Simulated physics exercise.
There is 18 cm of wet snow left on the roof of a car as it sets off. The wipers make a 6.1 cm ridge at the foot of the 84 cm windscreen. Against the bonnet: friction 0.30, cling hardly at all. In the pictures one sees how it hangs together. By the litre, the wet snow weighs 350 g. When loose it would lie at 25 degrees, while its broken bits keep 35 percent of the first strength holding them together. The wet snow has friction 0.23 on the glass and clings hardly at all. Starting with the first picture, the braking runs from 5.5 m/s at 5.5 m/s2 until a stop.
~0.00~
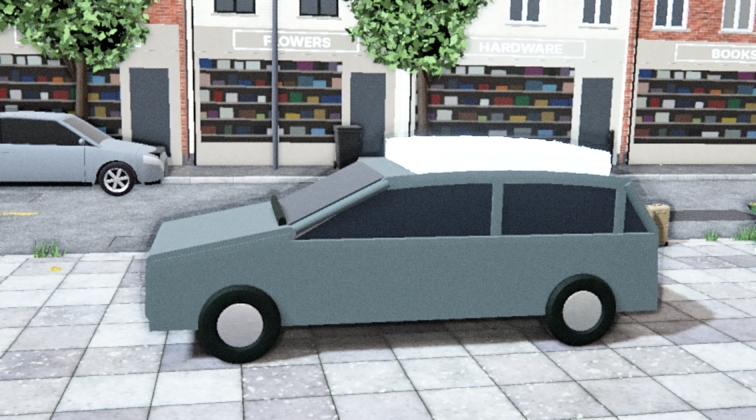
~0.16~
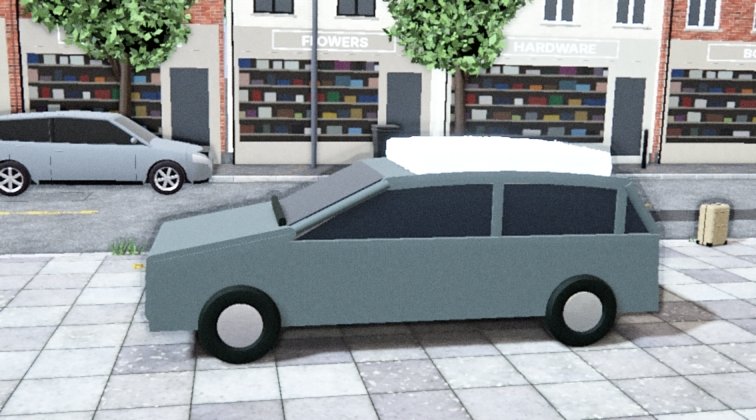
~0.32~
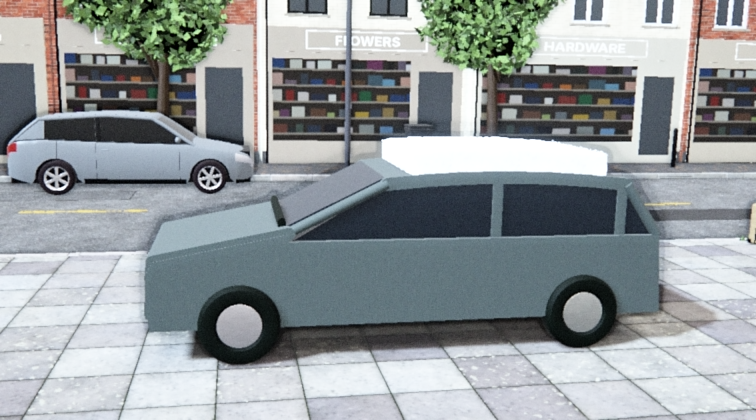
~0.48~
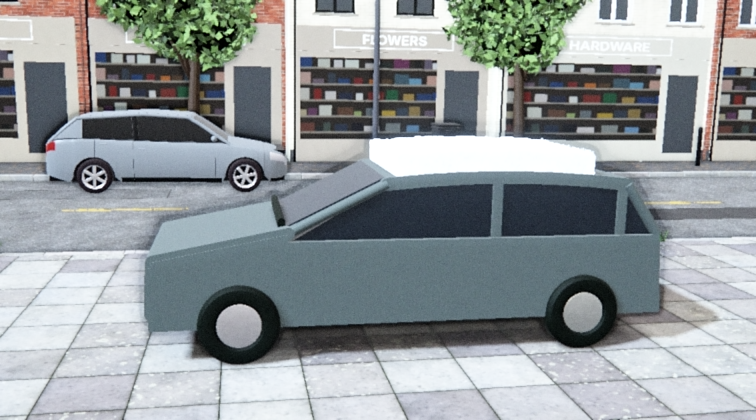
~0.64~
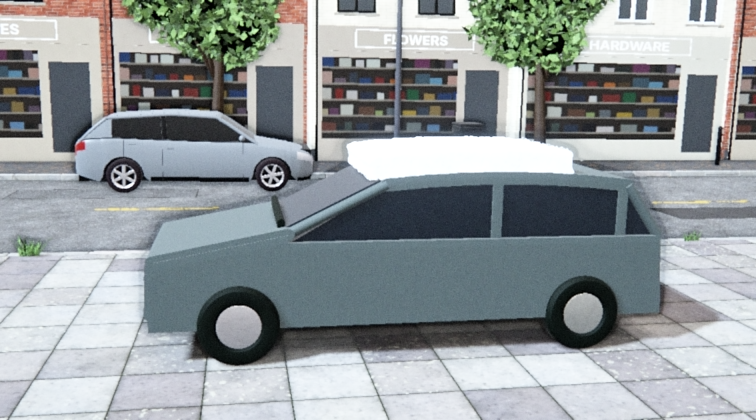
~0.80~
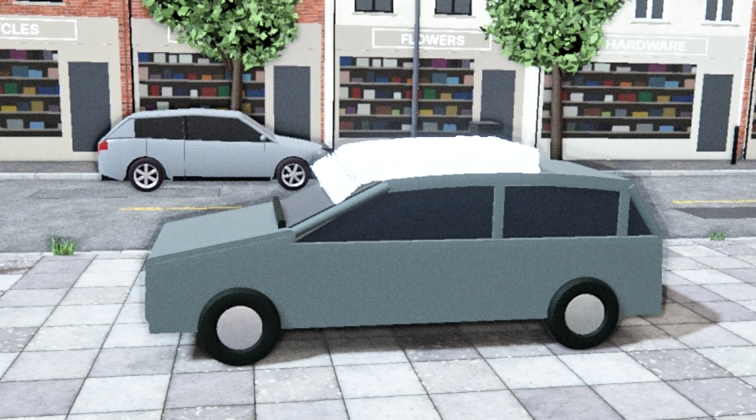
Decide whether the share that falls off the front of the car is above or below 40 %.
Prediction: In excess of 40 per cent.
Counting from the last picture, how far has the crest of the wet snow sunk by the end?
The gap comes to about 50 centimetres.
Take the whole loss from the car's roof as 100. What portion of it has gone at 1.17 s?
It comes to around 90 %.
By 1.17 s, 11 % of the snow is on the roof, 52 % on the glass, 37 % on the bonnet and none has gone off the nose.
By 1.62 s, none of the snow is on the roof, 5 % on the glass, 64 % on the bonnet and 31 % has gone off the nose.
By 2.06 s, none of the snow is on the roof, 5 % on the glass, 14 % on the bonnet and 81 % has gone off the nose.
By 2.50 s, none of the snow is on the roof, 5 % on the glass, 5 % on the bonnet and 90 % has gone off the nose.
By 2.90 s, at the end, none of the snow is on the roof, 5 % on the glass, 5 % on the bonnet and 91 % has gone off the nose.
